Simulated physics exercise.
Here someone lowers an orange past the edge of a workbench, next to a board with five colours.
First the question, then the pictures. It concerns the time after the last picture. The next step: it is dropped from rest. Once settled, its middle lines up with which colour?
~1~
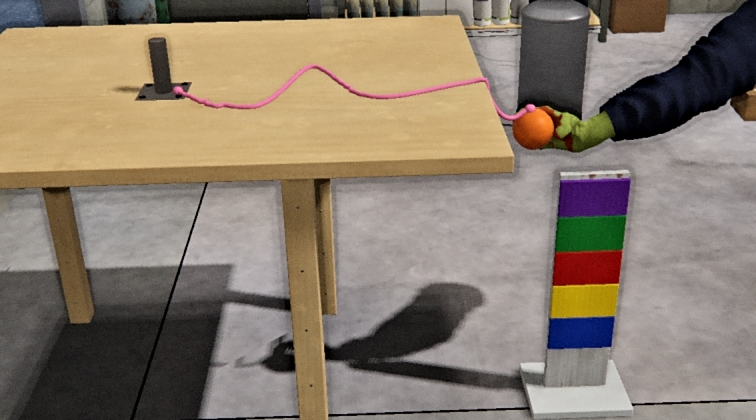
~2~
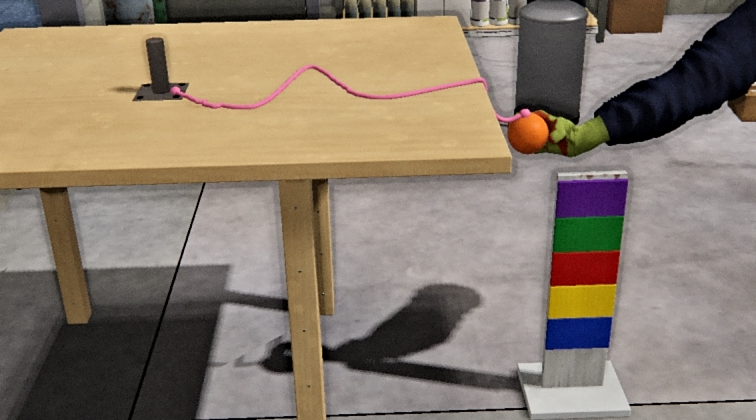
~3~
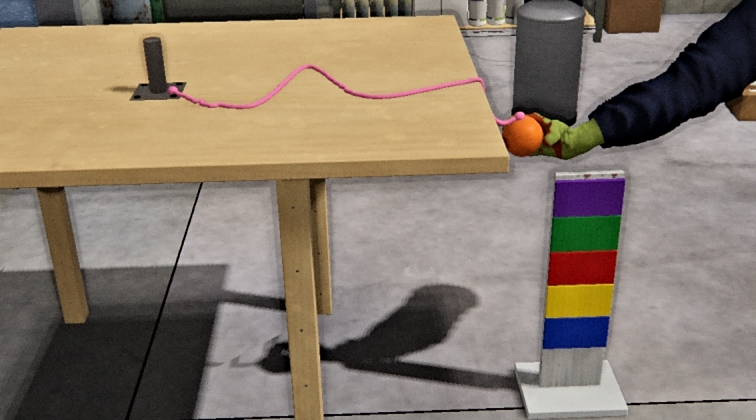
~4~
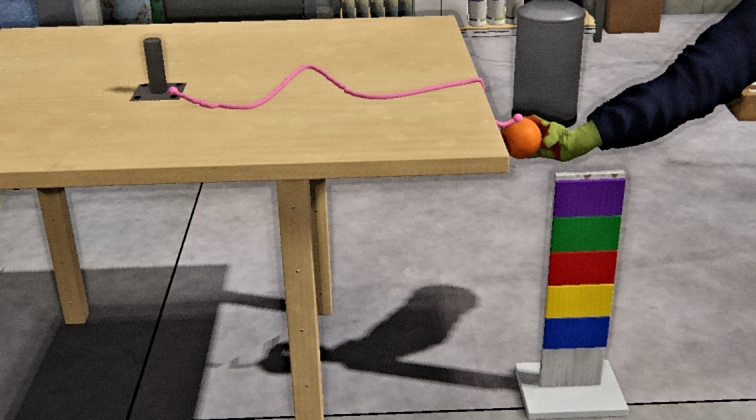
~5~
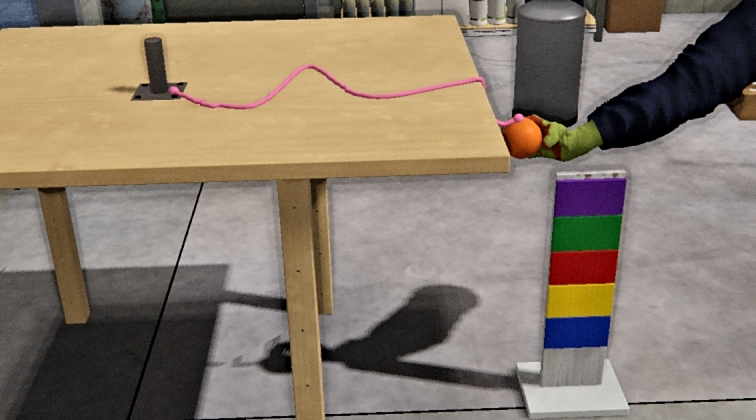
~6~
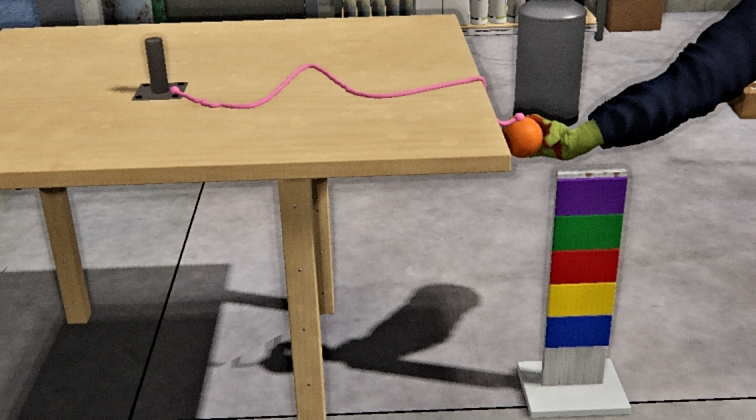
It lines up with the yellow band.
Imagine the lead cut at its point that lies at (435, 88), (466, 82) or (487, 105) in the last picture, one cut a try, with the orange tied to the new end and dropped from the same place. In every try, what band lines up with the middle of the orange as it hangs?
For the first: Purple; for the second: Green; for the third: Red.
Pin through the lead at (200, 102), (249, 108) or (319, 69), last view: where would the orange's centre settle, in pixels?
(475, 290), (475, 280), (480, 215).
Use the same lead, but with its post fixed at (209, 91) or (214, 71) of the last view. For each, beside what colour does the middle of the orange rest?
Result 1: Blue. Result 2: Blue.
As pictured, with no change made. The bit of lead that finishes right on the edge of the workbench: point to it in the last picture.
That spot lies near (341, 84).
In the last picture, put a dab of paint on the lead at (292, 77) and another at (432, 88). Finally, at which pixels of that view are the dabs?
They finish close to (374, 81) and close to (477, 180).
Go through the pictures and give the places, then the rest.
Orange (533, 129); purple (594, 199); green (591, 235); red (588, 269); yellow (585, 302); blue (581, 334), in the first picture.
Orange (528, 134); lead through (205, 102) (277, 93) (318, 69) (363, 96) (456, 85), in the second picture.
Orange (523, 136), in the third picture.
Orange (521, 139); lead through (203, 102) (275, 93) (315, 68) (361, 96) (454, 85), in the fourth picture.
Orange (522, 139), in the fifth picture.
Orange (522, 138); lead through (204, 102) (276, 92) (317, 68) (362, 95) (455, 83), in the sixth picture.
A little later, orange near (505, 279); level with red.
Next, orange near (449, 301); level with yellow.
Later still, orange near (488, 303); level with yellow.
When it is over, orange near (470, 305); level with yellow. The yellow one.
